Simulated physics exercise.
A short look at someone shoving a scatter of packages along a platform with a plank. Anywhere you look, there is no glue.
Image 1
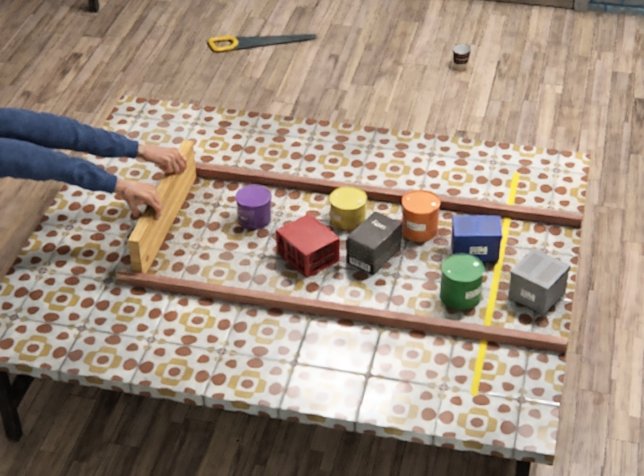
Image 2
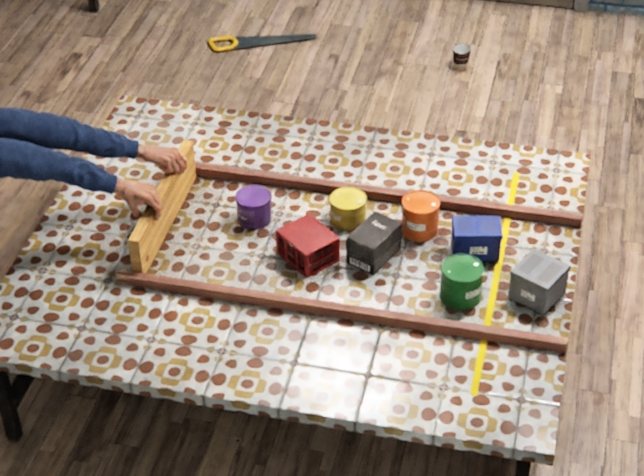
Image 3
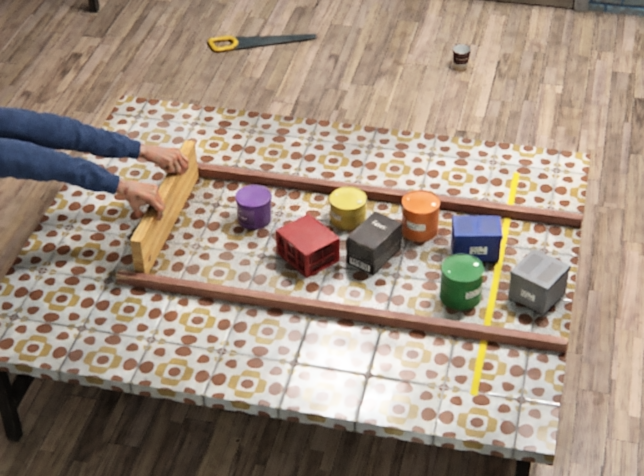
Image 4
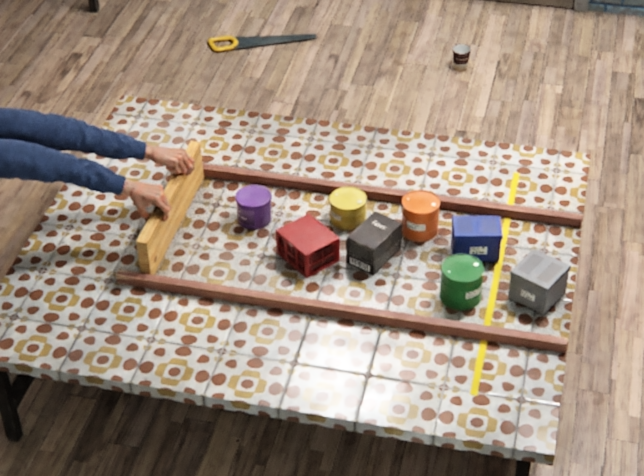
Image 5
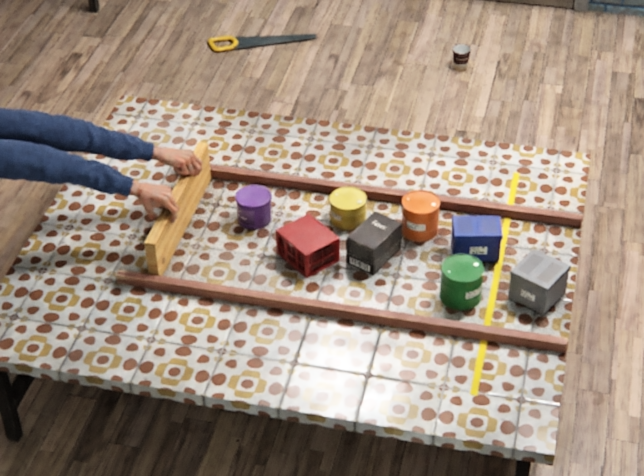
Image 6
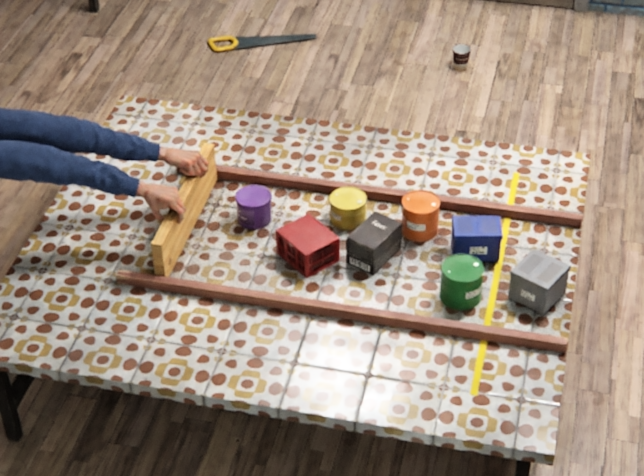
Two hands slid a wooden plank a short way to the right along a patterned tabletop between two rails, while the colourful tubs and boxes in front of it stayed where they were.
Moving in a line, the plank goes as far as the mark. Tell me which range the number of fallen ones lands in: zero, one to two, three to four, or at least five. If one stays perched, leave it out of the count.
The range is one to two.
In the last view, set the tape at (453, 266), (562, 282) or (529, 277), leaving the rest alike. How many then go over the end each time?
The counts: 0, 8 and 5.
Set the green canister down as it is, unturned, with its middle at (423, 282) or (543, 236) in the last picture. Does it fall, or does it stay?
The green canister stays put the first time and is gone the second time.
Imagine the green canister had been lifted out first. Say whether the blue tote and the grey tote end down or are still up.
Result - blue tote: Drops; grey tote: Drops.
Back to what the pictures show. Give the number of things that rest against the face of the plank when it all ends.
3 in contact.
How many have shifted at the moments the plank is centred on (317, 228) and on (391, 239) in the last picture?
At that stage 4; at the next, 6.
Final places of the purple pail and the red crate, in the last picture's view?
Listed as asked: First (520, 244), and then (514, 293).
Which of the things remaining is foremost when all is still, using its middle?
It's the green canister that ends nearest.
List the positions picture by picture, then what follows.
The first frame shows grey tote (539, 282); blue tote (476, 239); green canister (462, 282); plank (164, 207); tape (497, 273).
The second frame shows blue tote (476, 240); red crate (308, 245).
The third frame shows green canister (462, 282); yellow canister (348, 208).
The fourth frame shows grey tote (539, 282); purple pail (254, 208).
The fifth frame shows blue tote (476, 240); orange canister (420, 216).
The sixth frame shows grey tote (539, 282); blue tote (476, 240); green canister (462, 282); plank (186, 210); tape (497, 273).
Early on, none off yet; grey tote at rest near (539, 282); blue tote at rest near (476, 240); green canister at rest near (462, 282).
Finally, the number that fall off is one or two; lost, blue tote and grey tote.
